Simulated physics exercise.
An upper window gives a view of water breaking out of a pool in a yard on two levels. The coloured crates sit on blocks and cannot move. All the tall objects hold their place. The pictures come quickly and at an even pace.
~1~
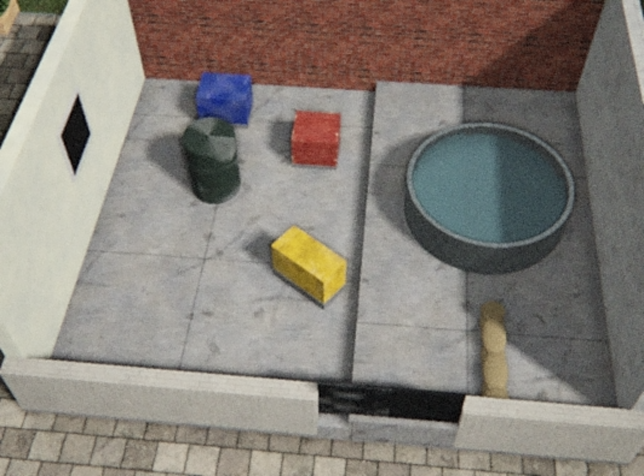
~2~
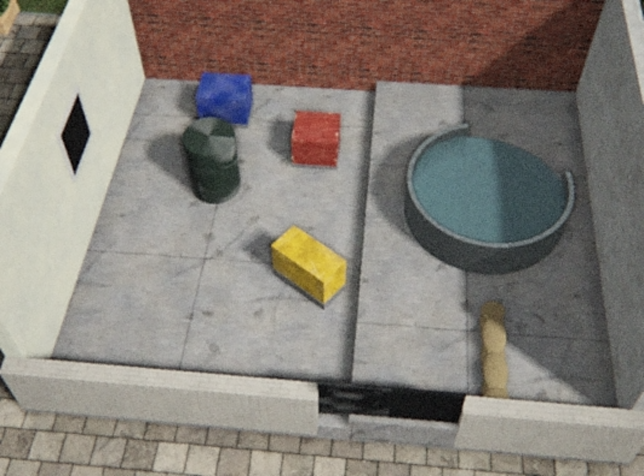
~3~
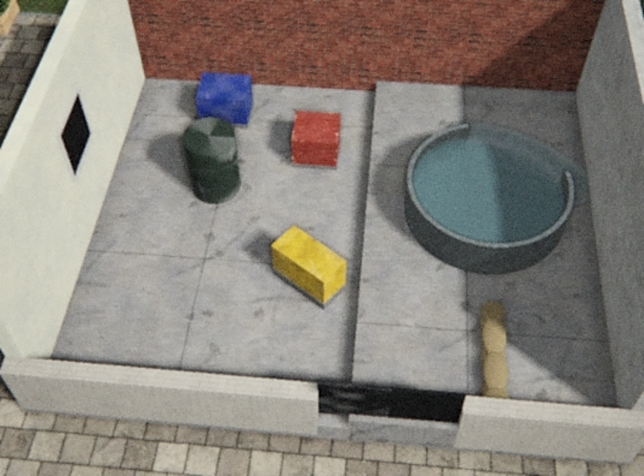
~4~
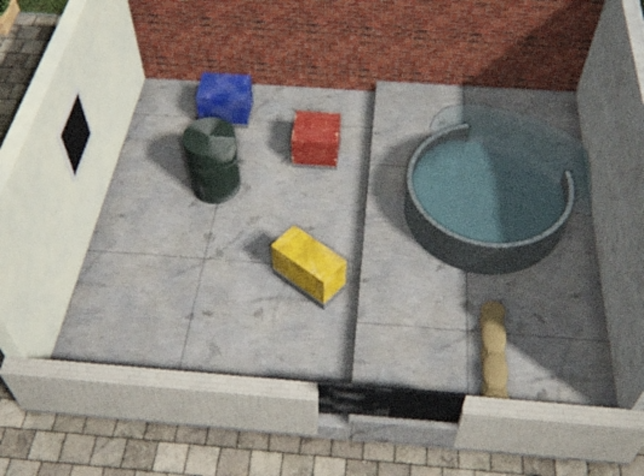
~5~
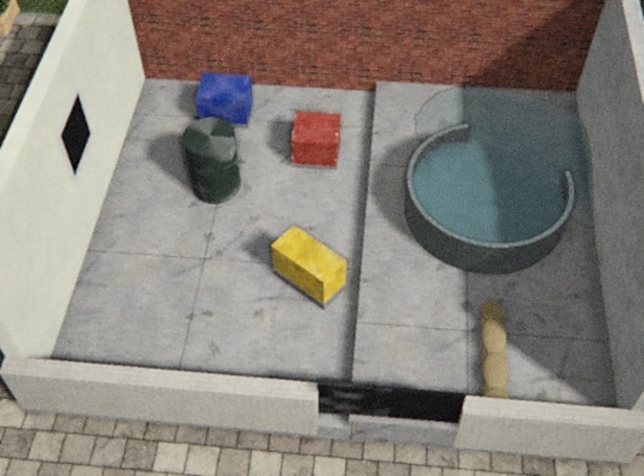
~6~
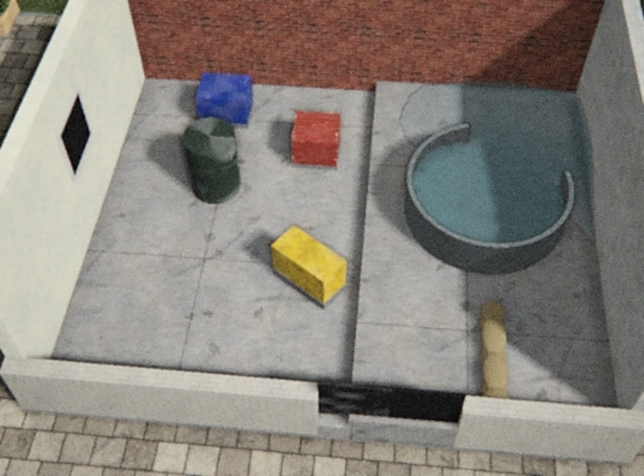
In the video, a round pool stands full in a walled yard with blue, red and yellow blocks; a gap opens in its far side, and water pours out and spreads across the paving toward the brick wall.
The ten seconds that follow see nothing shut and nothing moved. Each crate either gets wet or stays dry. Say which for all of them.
As for the yellow crate it's untouched by the water; as for the red crate it's moistened by the water; as for the blue crate it's moistened by the water.
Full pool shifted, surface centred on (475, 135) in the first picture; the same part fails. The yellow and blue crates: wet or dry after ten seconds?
Yellow untouched, blue flooded.
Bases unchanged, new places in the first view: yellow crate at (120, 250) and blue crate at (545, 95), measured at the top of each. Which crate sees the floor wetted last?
Judging by the pictures, the crate marked yellow.
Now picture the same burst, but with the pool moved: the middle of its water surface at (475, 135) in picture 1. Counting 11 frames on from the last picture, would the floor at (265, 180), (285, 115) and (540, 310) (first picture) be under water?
First unwetted; next drenched; last unwetted.
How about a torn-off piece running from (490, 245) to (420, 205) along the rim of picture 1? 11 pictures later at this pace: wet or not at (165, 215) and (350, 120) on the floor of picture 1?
I'd expect the first point to stay dry and the second point to stay dry.
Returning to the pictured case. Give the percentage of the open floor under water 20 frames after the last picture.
It works out to about 40 in a hundred.
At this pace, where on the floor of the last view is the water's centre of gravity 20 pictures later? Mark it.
Point: (460, 157).
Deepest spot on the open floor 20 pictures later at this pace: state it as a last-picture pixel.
(257, 117).
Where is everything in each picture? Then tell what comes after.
In the first picture, still water in the pool at (489, 185).
In the second picture, the front is at a hidden place, out from the gap on the pool's far side.
In the third picture, water pours out on the pool's far side and has run to (453, 129).
In the fourth picture, the front is at (446, 113), out from the gap on the pool's far side.
In the fifth picture, the front is at (442, 96), out from the gap on the pool's far side.
In the sixth picture, water pours out on the pool's far side and has run to (429, 86).
A moment on, water covers 15 % of the floor; the yellow crate not reached, the red crate not reached, the blue crate not reached.
Next, water covers 20 % of the floor; the yellow crate not reached, the red crate not reached, the blue crate not reached.
Then, water covers 40 % of the floor; the yellow crate not reached, the red crate water round its plinth, the blue crate water round its plinth.
Later, water covers 65 % of the floor; the yellow crate water round its plinth, the red crate water round its plinth, the blue crate water round its plinth.
In the end, water covers 85 % of the floor; the yellow crate stayed above the water, the red crate was topped, the blue crate was topped.
